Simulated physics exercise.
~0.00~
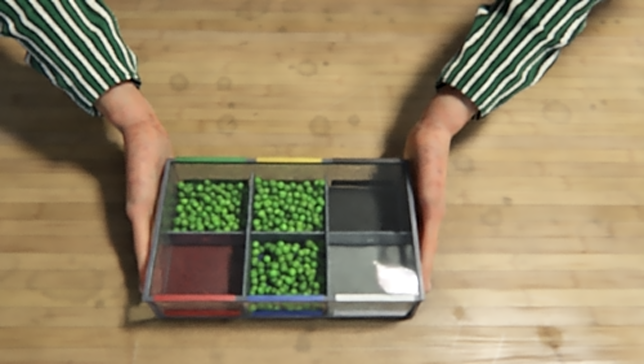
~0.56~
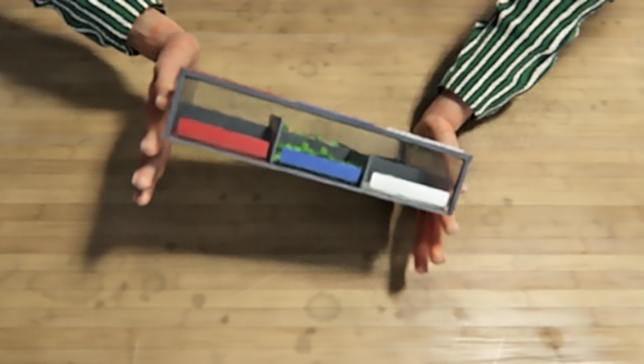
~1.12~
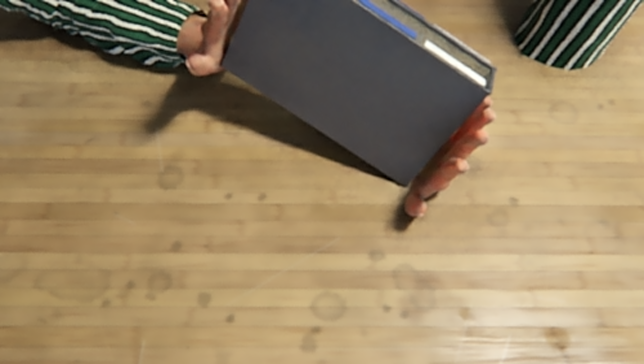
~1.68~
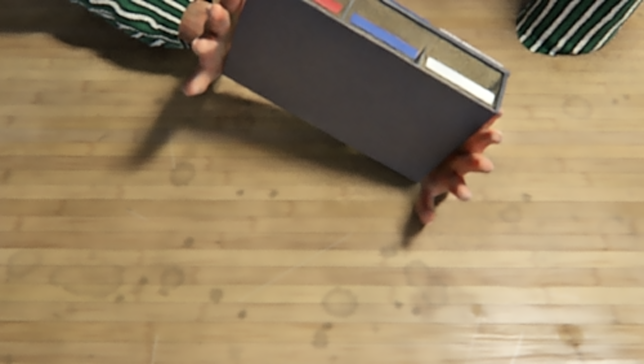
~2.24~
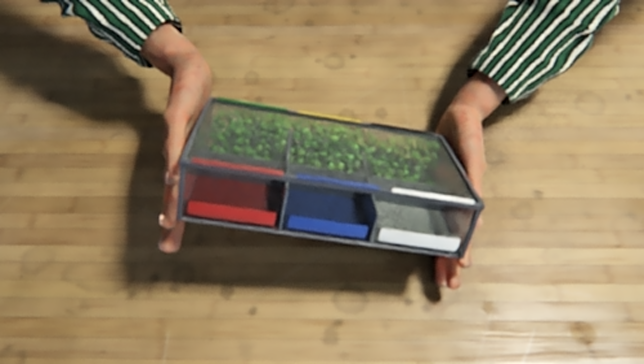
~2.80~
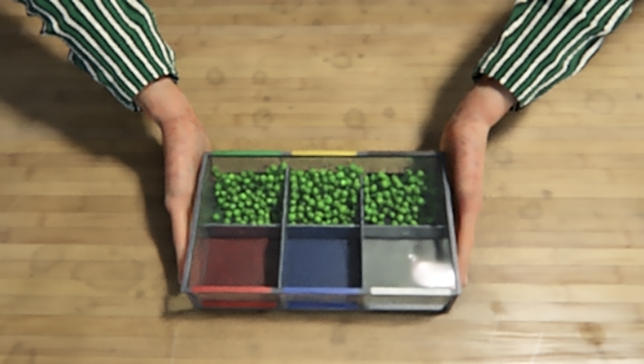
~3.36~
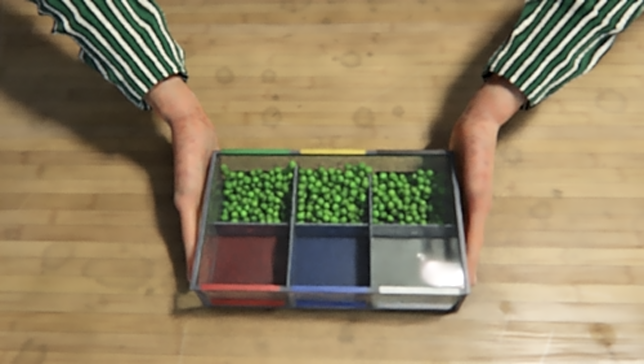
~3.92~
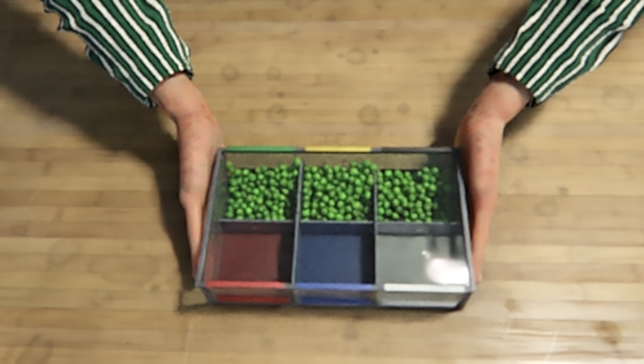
On a light wooden tabletop seen from above, two hands in green-and-white striped sleeves hold a clear-lidded box with six compartments. Green, yellow and black labels mark the far row, and red, blue and white ones the near row. Green peas fill the green, yellow and blue compartments. The hands lift and tip the box steeply, slanting it until its dark underside shows and the peas are hidden. After holding it there briefly, they lower it flat again. The peas now lie in all three far compartments, while the near row sits empty as the hands keep holding the box.
